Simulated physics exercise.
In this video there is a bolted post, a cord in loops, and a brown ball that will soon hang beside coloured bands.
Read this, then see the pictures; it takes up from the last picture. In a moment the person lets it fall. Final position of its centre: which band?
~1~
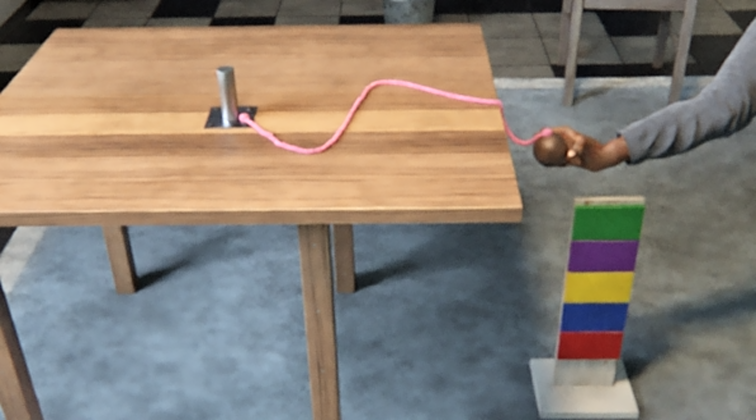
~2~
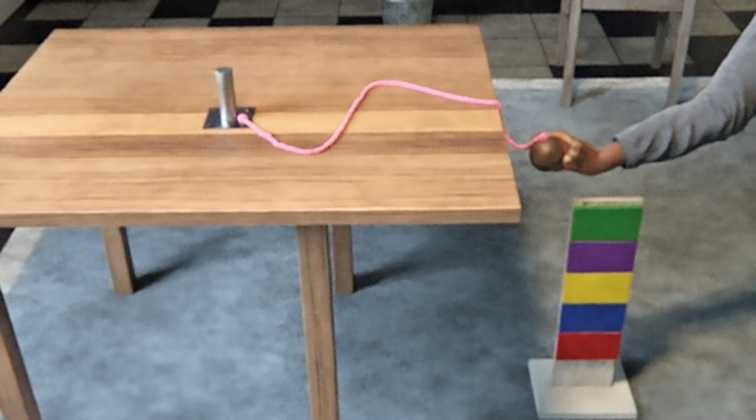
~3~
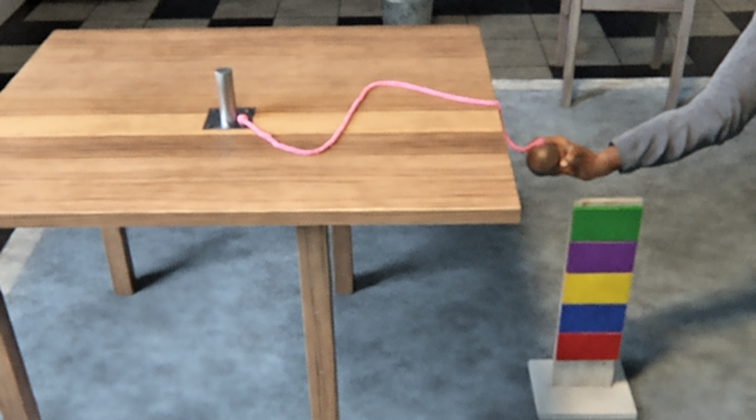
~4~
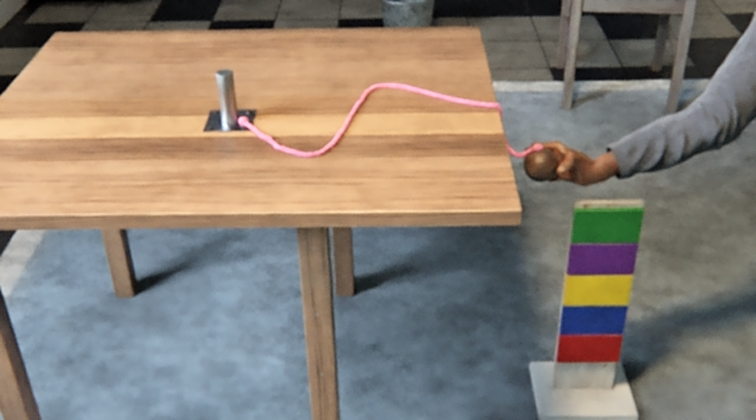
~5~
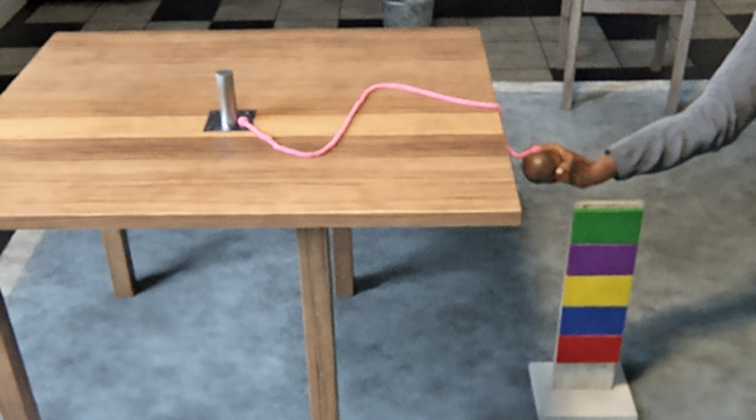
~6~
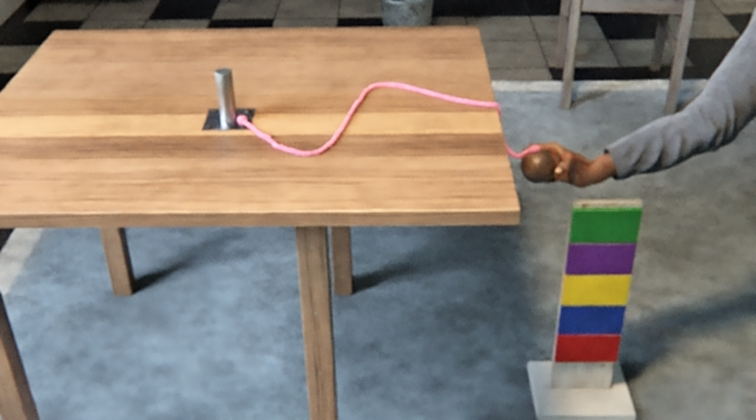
Band: Blue.
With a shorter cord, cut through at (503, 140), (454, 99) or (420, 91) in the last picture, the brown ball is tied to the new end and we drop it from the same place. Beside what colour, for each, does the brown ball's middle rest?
The bands would be yellow, green and none, it hangs higher, in that order.
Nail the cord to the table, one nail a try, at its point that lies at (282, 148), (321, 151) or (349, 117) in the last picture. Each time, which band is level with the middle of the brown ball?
Lab note: Try 1 yellow; try 2 yellow; try 3 purple.
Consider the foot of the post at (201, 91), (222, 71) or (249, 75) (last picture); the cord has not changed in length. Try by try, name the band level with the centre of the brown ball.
Taking them in turn: Yellow; yellow; blue.
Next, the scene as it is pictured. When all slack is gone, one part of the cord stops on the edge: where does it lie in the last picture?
Approximately at (366, 92) in the final frame.
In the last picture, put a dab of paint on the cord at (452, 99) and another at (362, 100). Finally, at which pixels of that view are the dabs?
They finish at (492, 216) and (481, 121) respectively.
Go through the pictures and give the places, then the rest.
Brown ball (550, 150); green (608, 224); purple (603, 257); yellow (599, 288); blue (594, 318); red (590, 347), in the first frame.
Brown ball (546, 155); cord through (263, 134) (327, 145) (357, 103) (408, 86) (483, 103), in the second frame.
Brown ball (543, 160), in the third frame.
Brown ball (541, 165); cord through (264, 137) (328, 148) (358, 106) (409, 88) (483, 105), in the fourth frame.
Brown ball (539, 167), in the fifth frame.
Brown ball (538, 166); cord through (263, 136) (327, 147) (357, 105) (408, 88) (482, 105), in the sixth frame.
Soon after, ball near (520, 292); level with yellow.
After that, ball near (467, 325); level with blue.
And then, ball near (497, 326); level with blue.
In the end, ball near (486, 328); level with blue. The blue one.
